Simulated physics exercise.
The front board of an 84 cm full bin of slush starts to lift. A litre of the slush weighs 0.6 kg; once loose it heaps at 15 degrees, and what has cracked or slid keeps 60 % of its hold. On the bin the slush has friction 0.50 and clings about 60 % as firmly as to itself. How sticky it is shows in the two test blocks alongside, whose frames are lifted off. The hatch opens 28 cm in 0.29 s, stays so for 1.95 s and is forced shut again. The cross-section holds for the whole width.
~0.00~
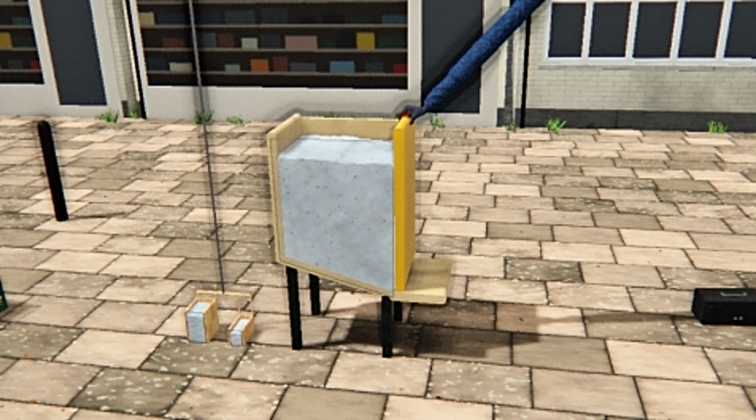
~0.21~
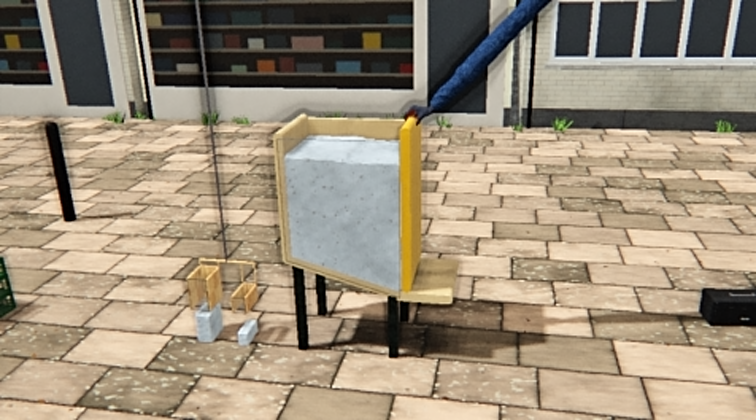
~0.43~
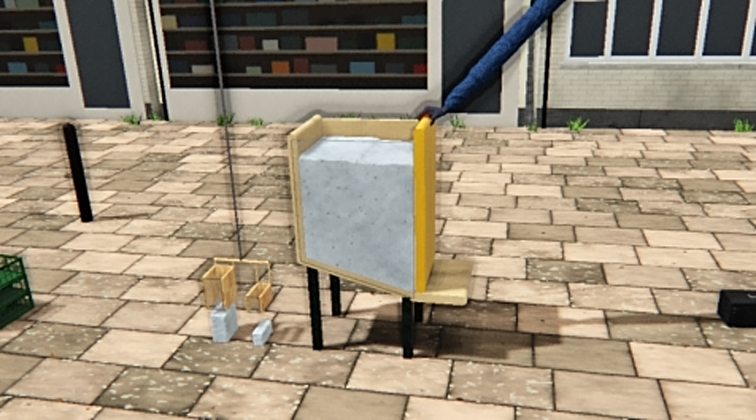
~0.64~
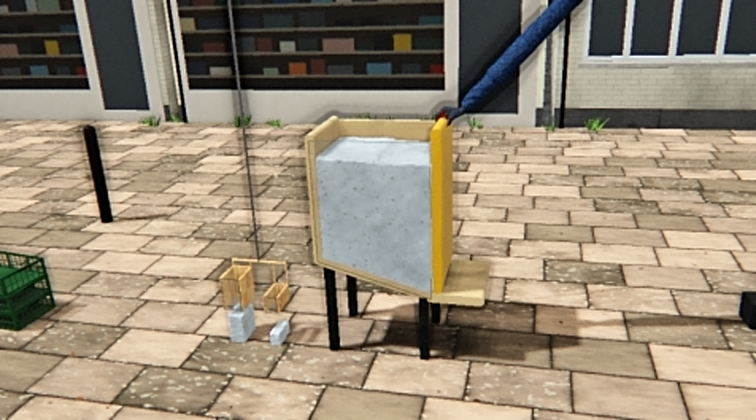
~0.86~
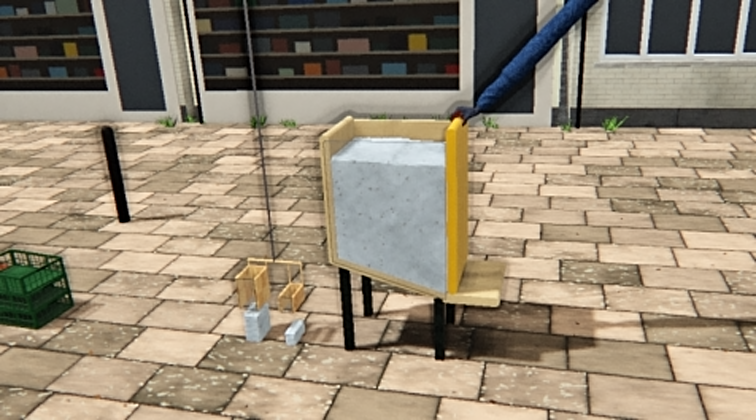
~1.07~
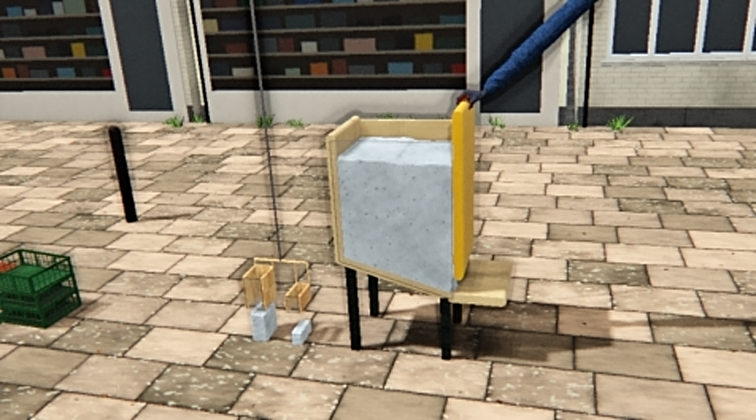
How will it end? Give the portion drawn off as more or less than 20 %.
It comes out less than 20 %.
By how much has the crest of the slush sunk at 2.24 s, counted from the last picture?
Some 2 cm.
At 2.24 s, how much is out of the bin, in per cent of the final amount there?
About 60 %.
After 1.61 s, the hatch is 28 cm open and 2 % is out.
After 2.24 s, the hatch is 28 cm open and 7 % is out.
After 2.87 s, the hatch is 28 cm open and 7 % is out.
After 3.50 s, the hatch is 7.2 cm open and 11 % is out.
After 4.18 s, at the end, the hatch is shut and 11 % is out.
